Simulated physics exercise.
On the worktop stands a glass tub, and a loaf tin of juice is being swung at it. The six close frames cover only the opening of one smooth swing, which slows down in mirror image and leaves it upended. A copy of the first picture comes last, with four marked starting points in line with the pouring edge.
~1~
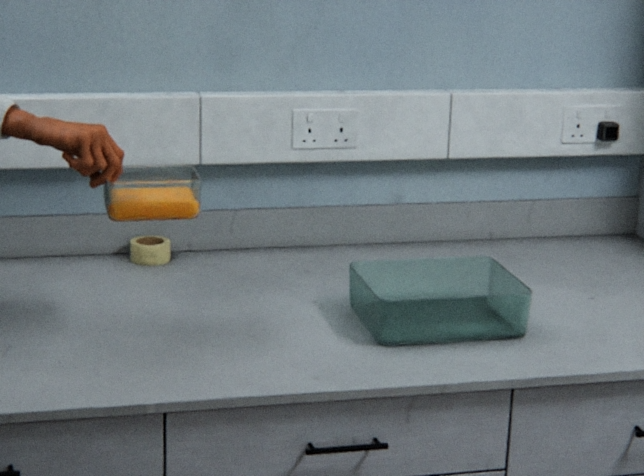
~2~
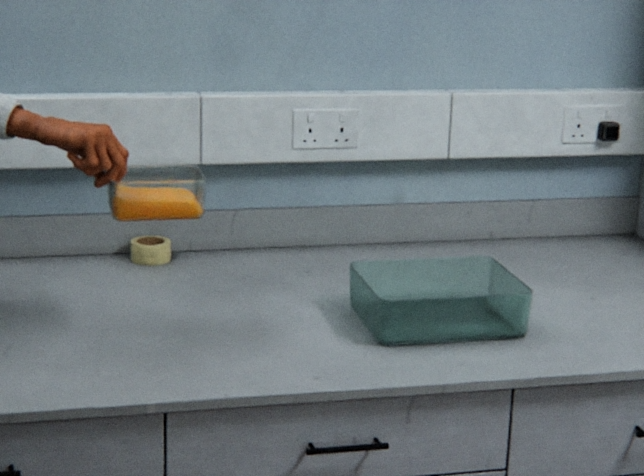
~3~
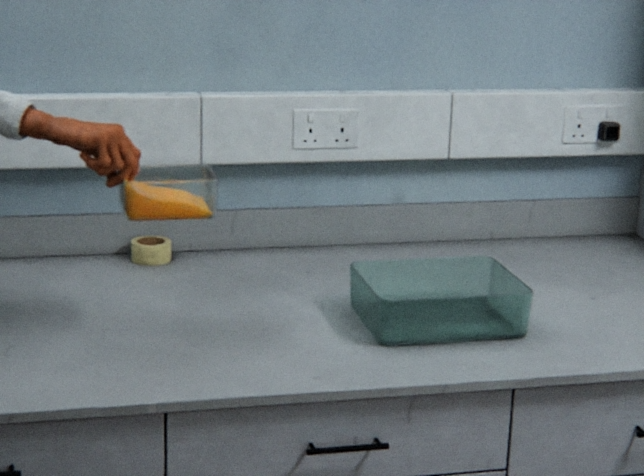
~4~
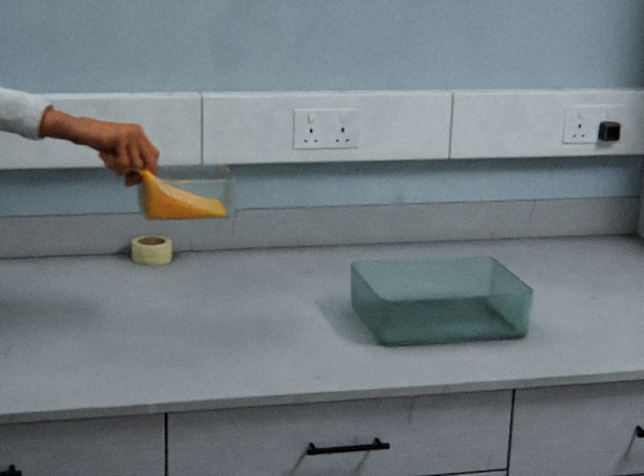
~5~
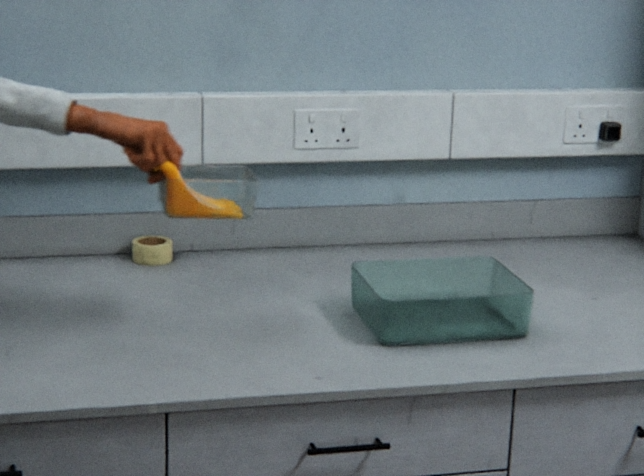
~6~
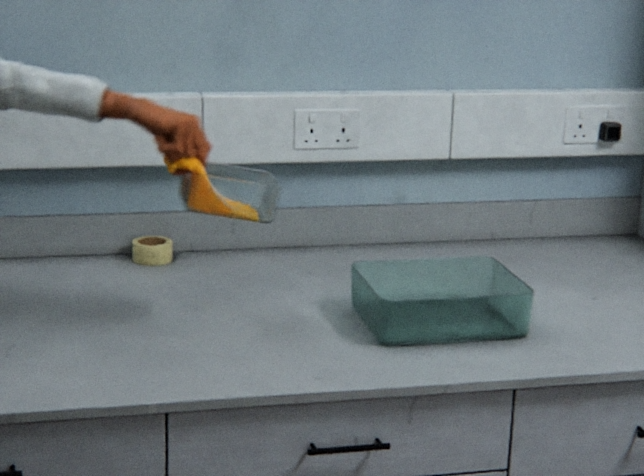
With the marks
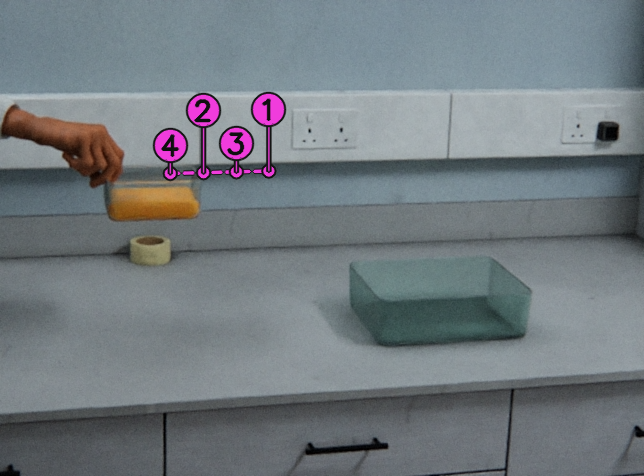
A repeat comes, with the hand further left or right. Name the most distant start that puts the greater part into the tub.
Place 3 just does it.
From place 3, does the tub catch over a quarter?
Yes, clearly.
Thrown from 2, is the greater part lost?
Yes.
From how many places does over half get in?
Two of the four.
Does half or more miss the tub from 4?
Yes, that goes wrong.
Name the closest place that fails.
That would be 2.
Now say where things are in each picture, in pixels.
The first picture shows upright, lip at (195, 172); tub from (376, 344) to (526, 335); nothing has left yet.
The second picture shows upright, lip at (200, 172); nothing has left yet.
The third picture shows upright, lip at (212, 172); nothing has left yet.
The fourth picture shows upright, lip at (229, 172); juice is over the rim, down to (147, 174).
The fifth picture shows tipped about 3°, lip at (252, 173); juice is over the rim, down to (177, 172).
The sixth picture shows tipped about 11°, lip at (275, 179); juice is over the rim, down to (202, 167).
In magenta, 1 at (268, 171); 2 at (203, 172); 3 at (236, 171); 4 at (170, 173).
With 1, about 73 % lands in the tub, 18 % falls short and 9 % goes beside or beyond.
With 2, about 31 % lands in the tub, 64 % falls short and 5 % goes beside or beyond.
With 3, about 65 % lands in the tub, 28 % falls short and 8 % goes beside or beyond.
With 4, about 8 % lands in the tub, 89 % falls short and 3 % goes beside or beyond.
